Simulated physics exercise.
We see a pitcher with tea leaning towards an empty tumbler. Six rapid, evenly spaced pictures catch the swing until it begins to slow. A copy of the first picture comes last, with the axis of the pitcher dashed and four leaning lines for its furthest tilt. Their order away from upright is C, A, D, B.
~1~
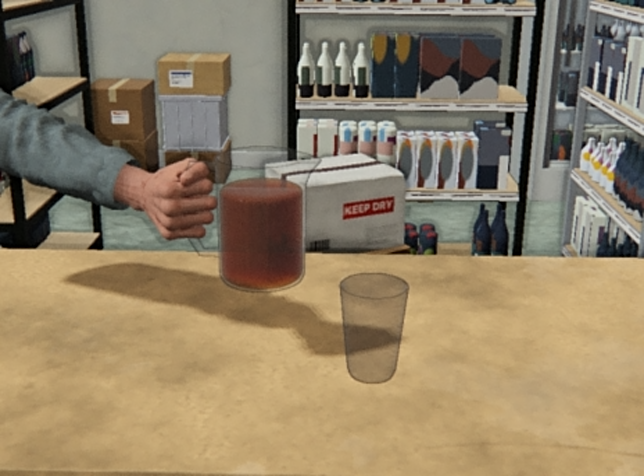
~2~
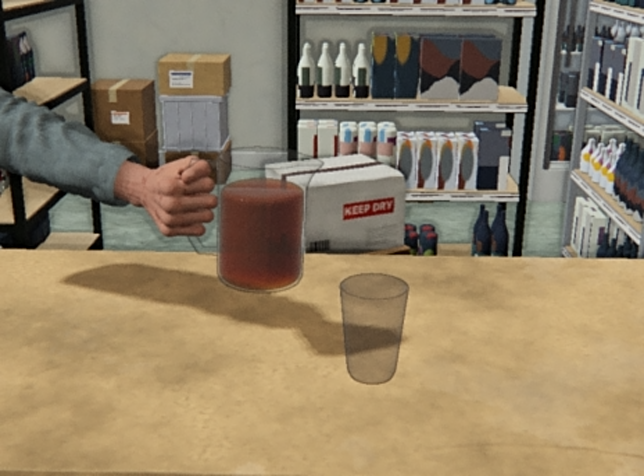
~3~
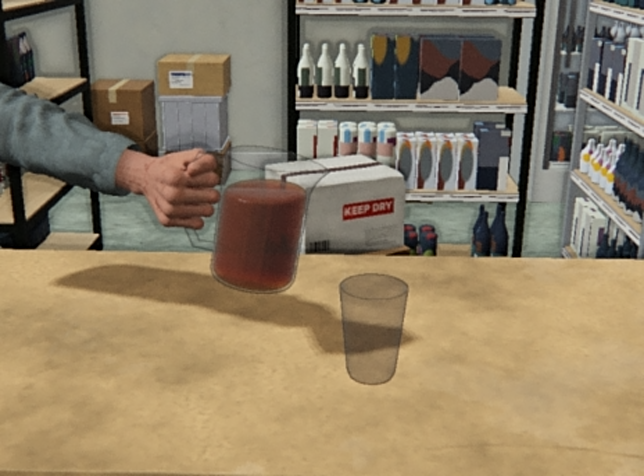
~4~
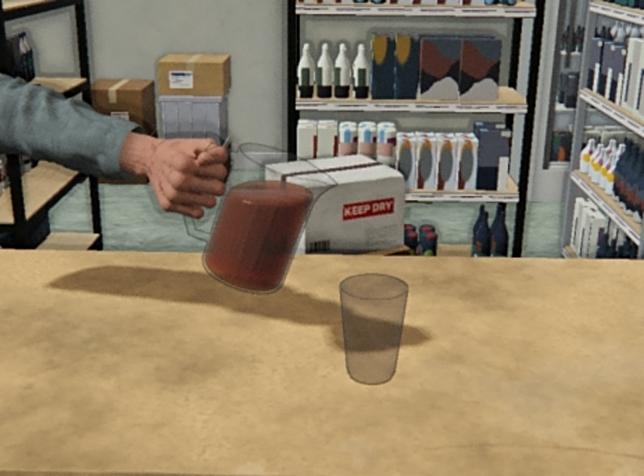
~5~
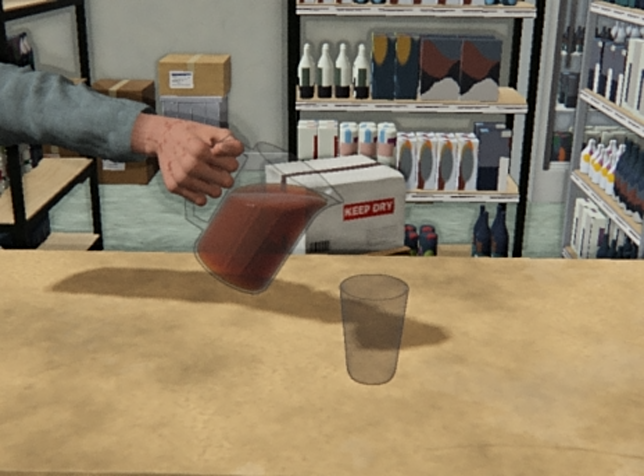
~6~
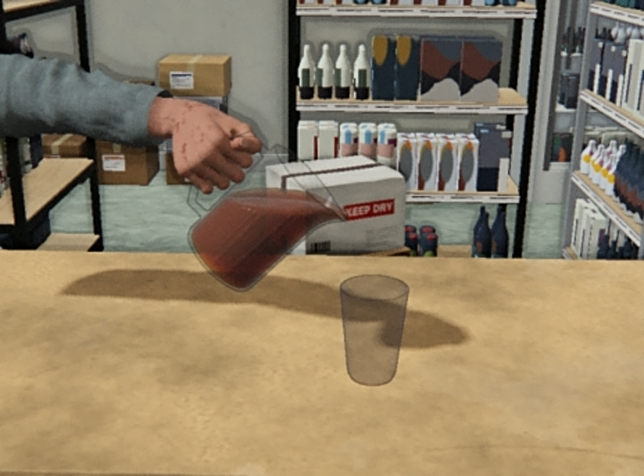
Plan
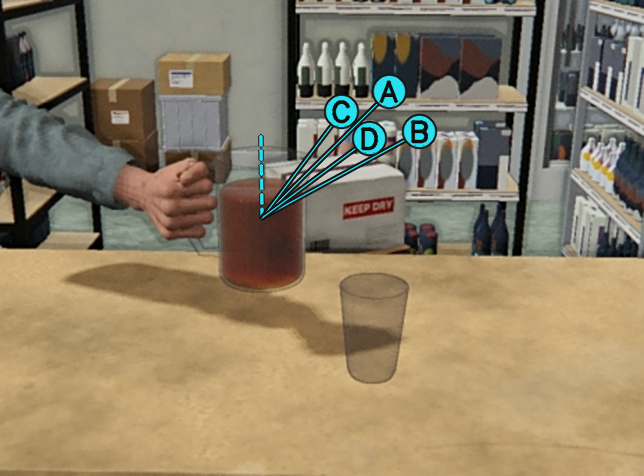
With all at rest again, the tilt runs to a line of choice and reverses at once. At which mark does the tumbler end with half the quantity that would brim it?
Line B does it best.
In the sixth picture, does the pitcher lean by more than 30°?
Yes.
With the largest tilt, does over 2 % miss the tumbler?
No.
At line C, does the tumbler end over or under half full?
Under.
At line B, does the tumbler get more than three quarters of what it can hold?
No, it does not.
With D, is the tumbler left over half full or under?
Under half.
On the marked copy, A at (377, 103); B at (404, 140); C at (331, 125); D at (355, 148).
Choosing A, the tumbler ends with about 14 % of what it can hold.
Choosing B, the tumbler ends with about 49 % of what it can hold.
Choosing C, the tumbler ends with about 4 % of what it can hold.
Choosing D, the tumbler ends with about 28 % of what it can hold.
